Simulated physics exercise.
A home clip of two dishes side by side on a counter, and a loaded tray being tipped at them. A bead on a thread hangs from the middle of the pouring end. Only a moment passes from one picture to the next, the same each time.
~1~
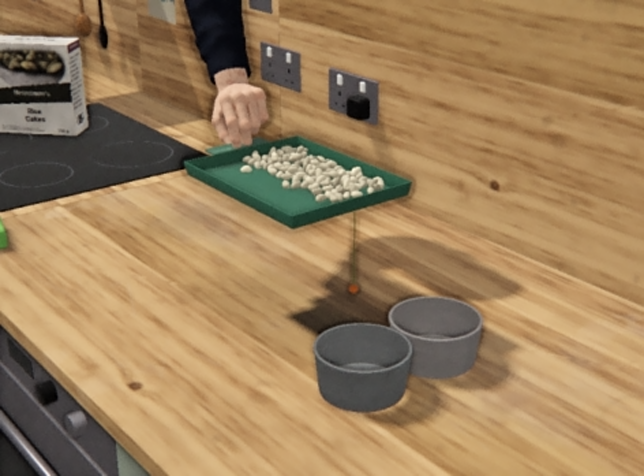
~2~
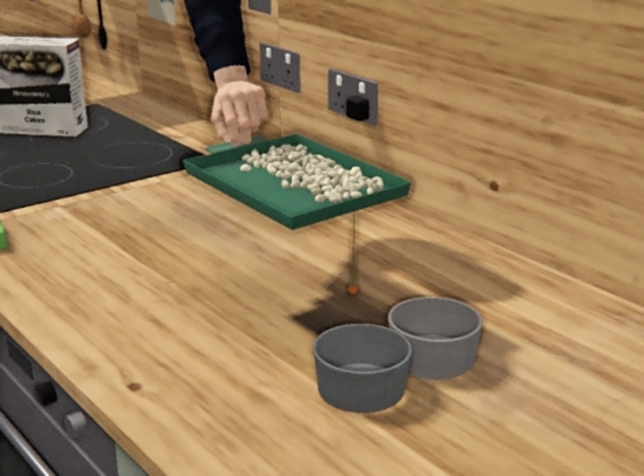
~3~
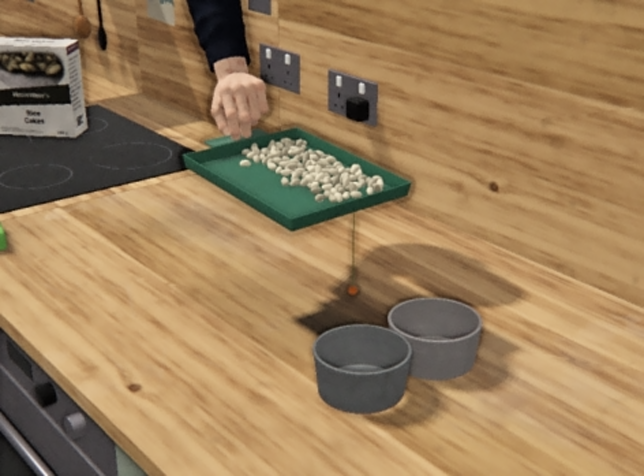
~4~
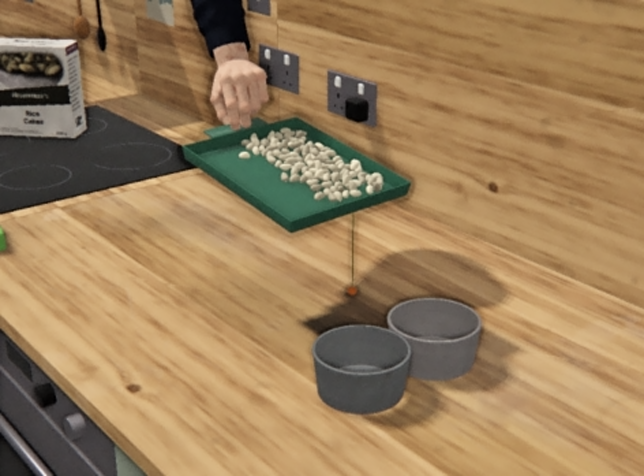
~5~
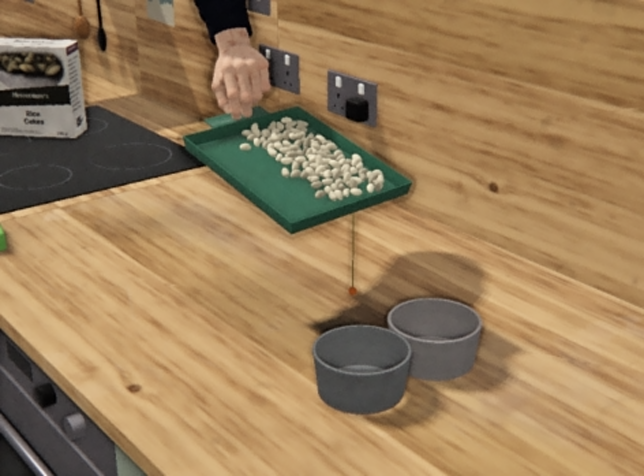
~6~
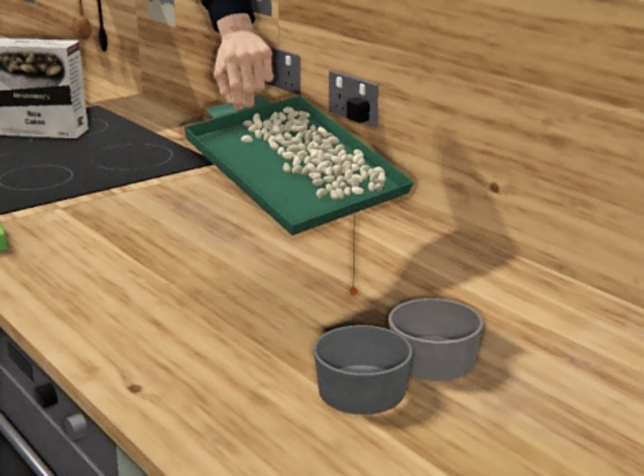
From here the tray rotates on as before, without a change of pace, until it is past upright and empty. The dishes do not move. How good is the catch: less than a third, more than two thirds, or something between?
In the dishes lies between a third and two thirds of it.
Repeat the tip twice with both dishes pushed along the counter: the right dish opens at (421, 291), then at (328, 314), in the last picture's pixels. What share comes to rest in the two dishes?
In turn 50 and 40 in a hundred.
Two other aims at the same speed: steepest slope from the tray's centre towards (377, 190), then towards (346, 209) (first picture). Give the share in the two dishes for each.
The first gives 0 %, the second 70 %.
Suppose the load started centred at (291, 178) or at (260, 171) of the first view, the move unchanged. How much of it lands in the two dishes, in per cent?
Near 60 % and 50 %.
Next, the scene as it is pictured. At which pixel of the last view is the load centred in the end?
Around (360, 366).
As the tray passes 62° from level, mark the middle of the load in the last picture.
Around (336, 180).
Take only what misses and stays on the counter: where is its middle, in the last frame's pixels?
At about (322, 360).
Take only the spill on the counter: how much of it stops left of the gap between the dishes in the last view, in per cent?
About 100 per cent.
Just after the last frame, tray tipped steeply; almost all on the tray; just a few in the air.
A moment on, tray tipped past a quarter turn; almost all on the tray; just a few in the left dish; about a tenth outside both; just a few in the air.
Further on, tray tipped past a quarter turn; roughly a quarter in the left dish; roughly a quarter in the right dish; roughly half outside both.
When it is over, tray tipped past a quarter turn; roughly a quarter in the left dish; roughly a quarter in the right dish; roughly half outside both.
